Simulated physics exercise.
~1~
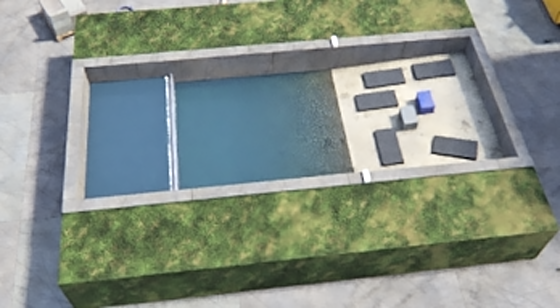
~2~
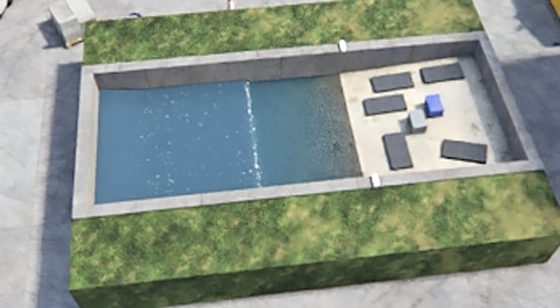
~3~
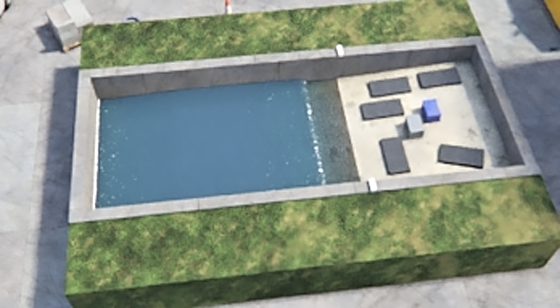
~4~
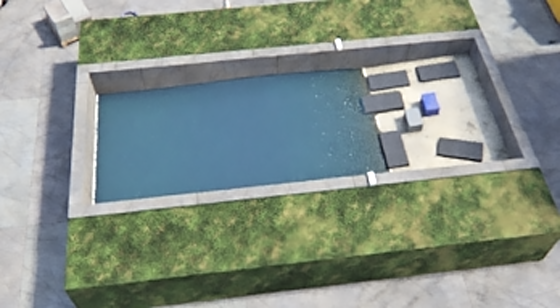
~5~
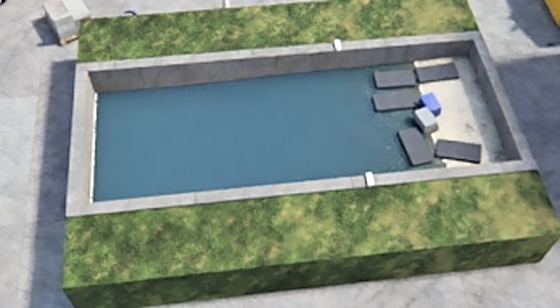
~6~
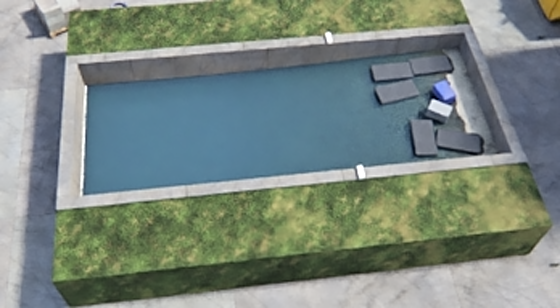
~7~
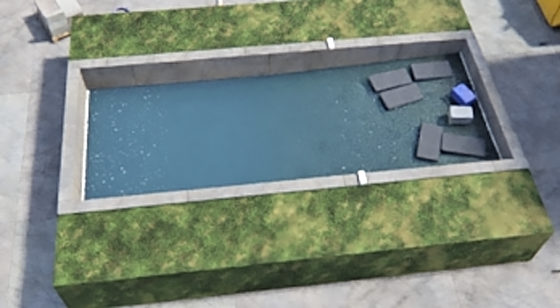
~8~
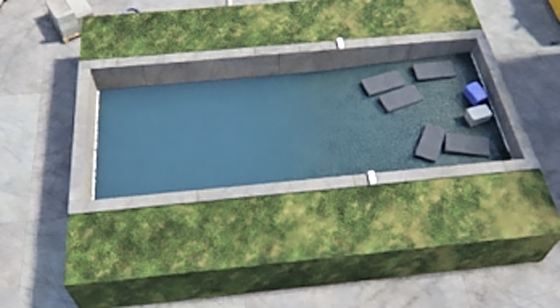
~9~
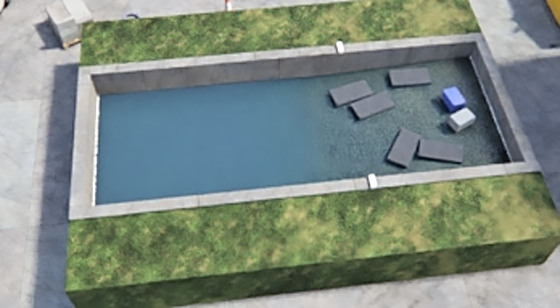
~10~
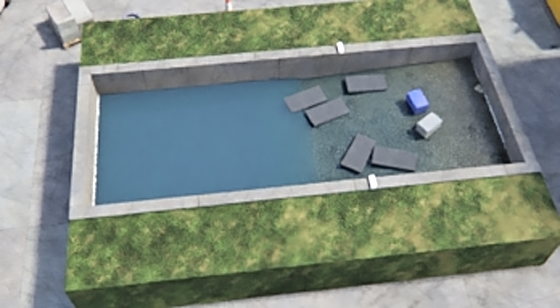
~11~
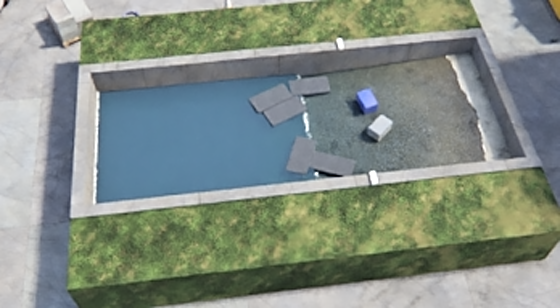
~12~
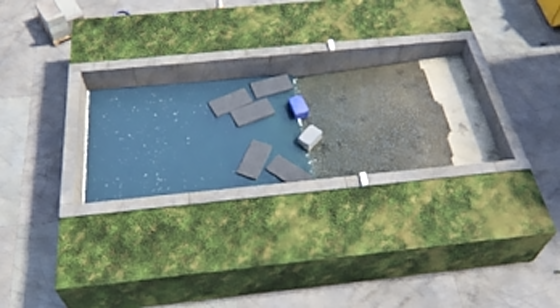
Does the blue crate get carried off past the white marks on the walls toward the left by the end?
Yes, the blue crate drifts back with the retreating water and ends up floating just to the left of the white marks.
